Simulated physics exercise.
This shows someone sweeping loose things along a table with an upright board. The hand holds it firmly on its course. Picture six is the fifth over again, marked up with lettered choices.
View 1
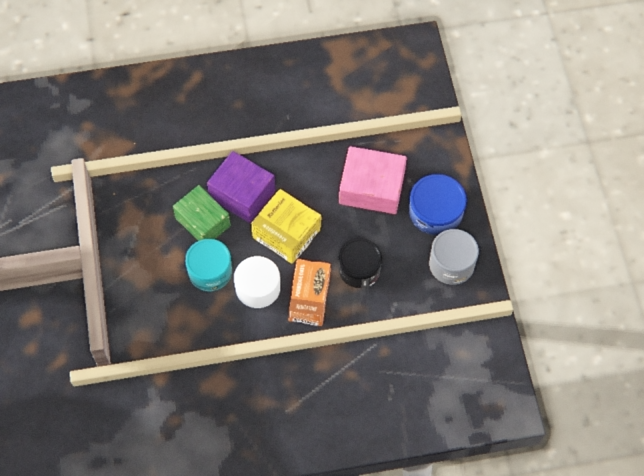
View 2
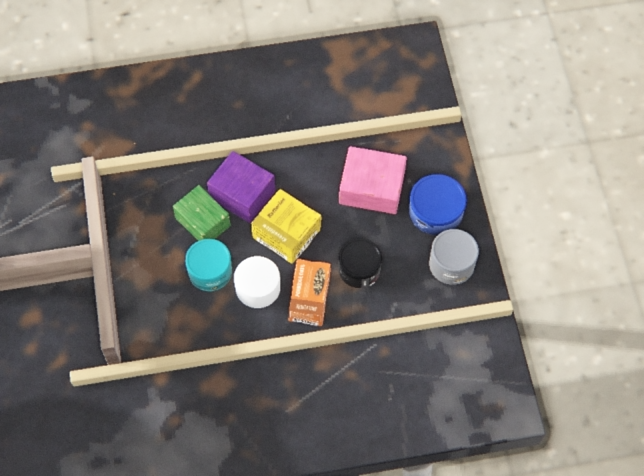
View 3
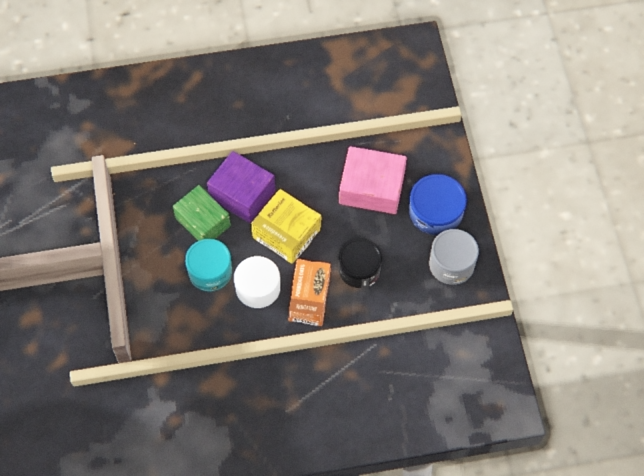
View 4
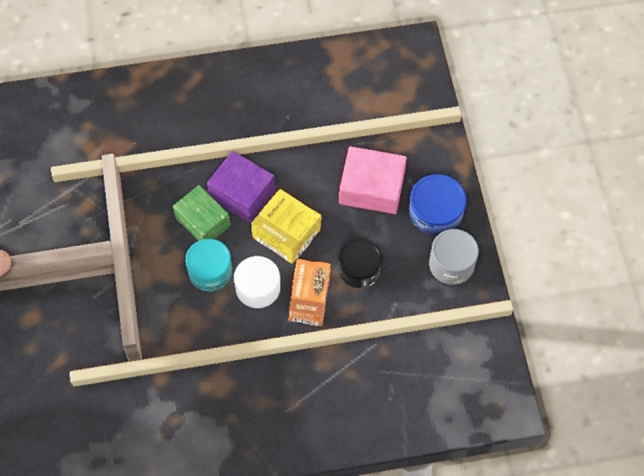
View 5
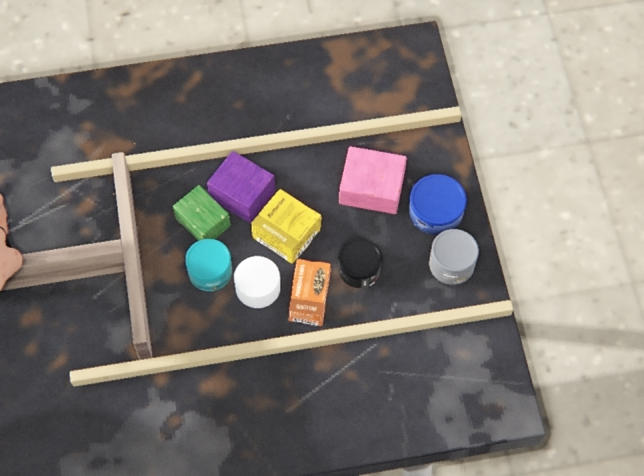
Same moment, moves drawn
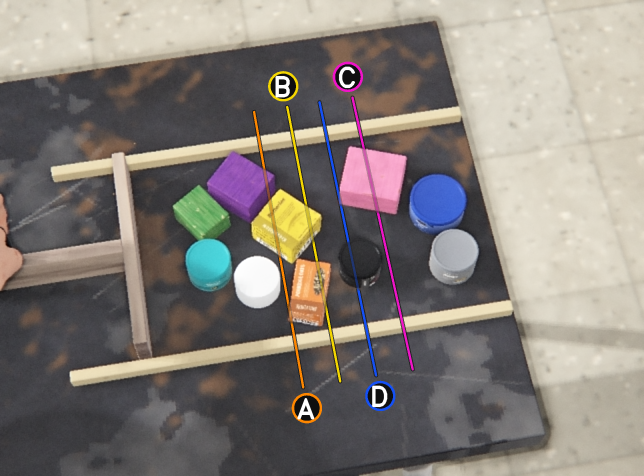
A wooden pusher slid slowly rightward between two pale rails on a dark, blotchy table, a hand coming into view at its handle, while the colourful blocks and round tubs ahead of it stayed still.
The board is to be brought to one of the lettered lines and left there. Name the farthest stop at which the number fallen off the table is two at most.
It should halt at C.
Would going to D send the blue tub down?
No.
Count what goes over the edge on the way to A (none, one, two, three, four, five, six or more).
The count is none.
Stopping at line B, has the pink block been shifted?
By then, yes.
On the marked copy, A at (277, 242); B at (312, 237); C at (381, 226); D at (346, 231).
Following C. Soon after the start, board (220, 230); purple block (266, 174); white pot (273, 287).
Later, board (309, 216); grey jar (466, 256); black tub (423, 266).
In the end, board (377, 206); grey jar over the edge; blue tub over the edge; two fallen.
As for the rest, A is within the limit but short; B is within the limit but short; D is within the limit but short.
